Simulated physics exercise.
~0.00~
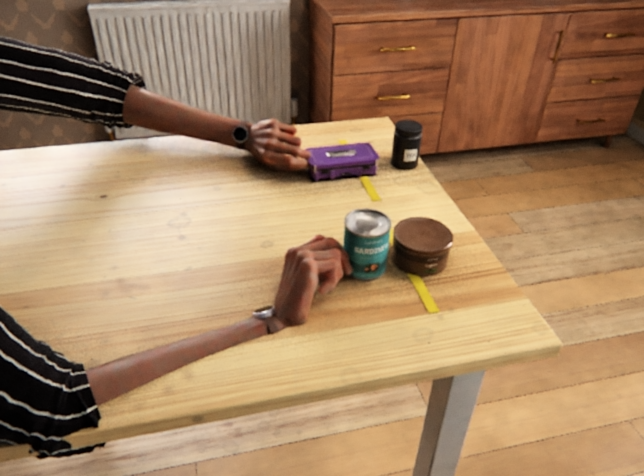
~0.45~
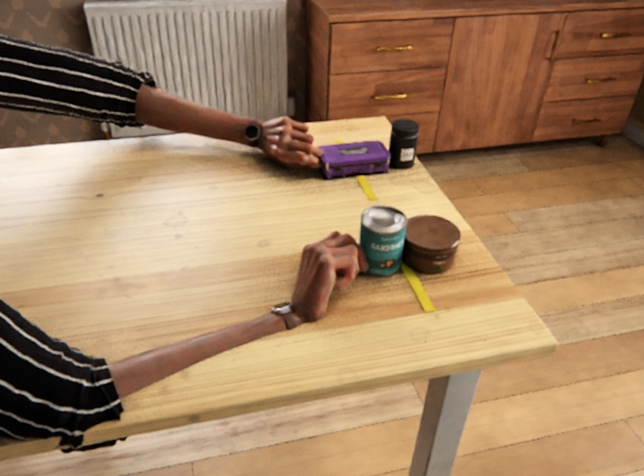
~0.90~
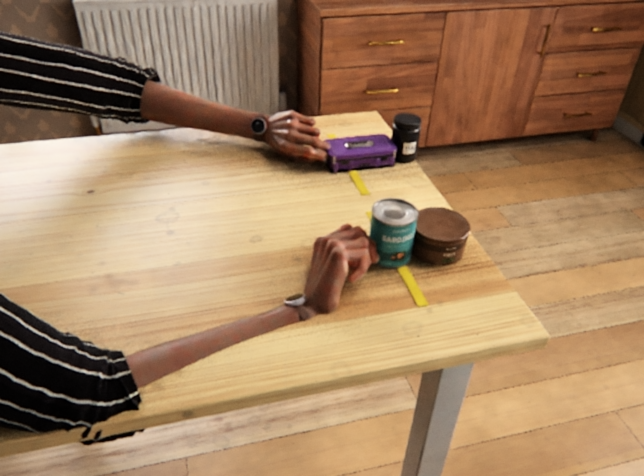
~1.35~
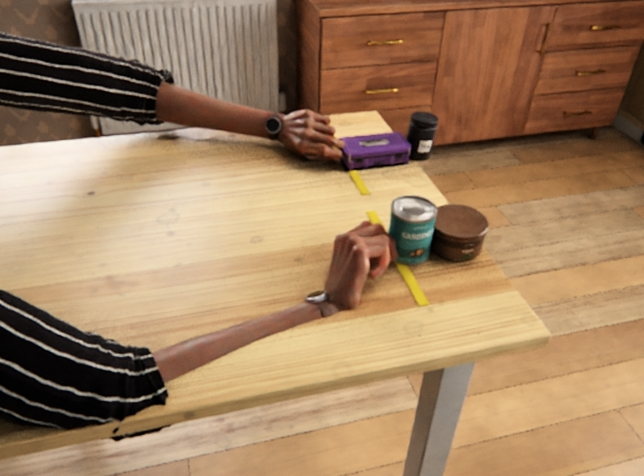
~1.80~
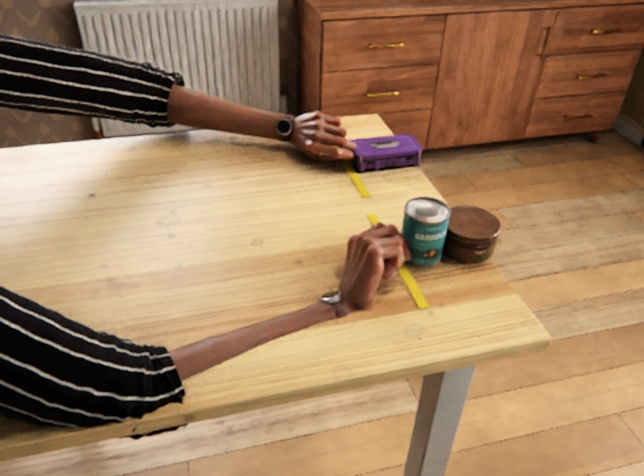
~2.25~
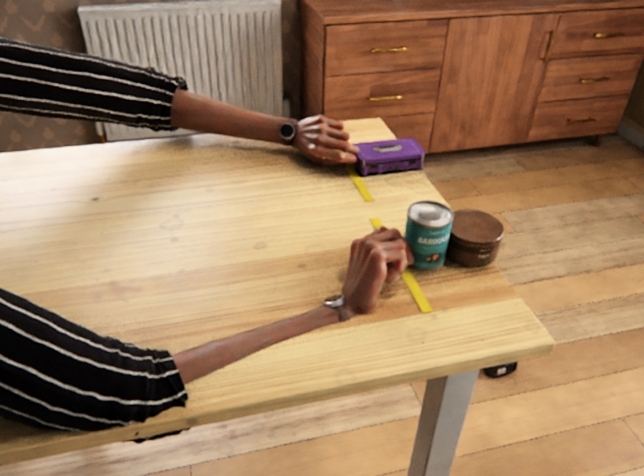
The clip shows two hands pushing a purple case and a turquoise pot rightward across a wooden table, shifting a black jar and a brown tub ahead of them, until the jar tips off the end to the floor while the tub stays on the table.
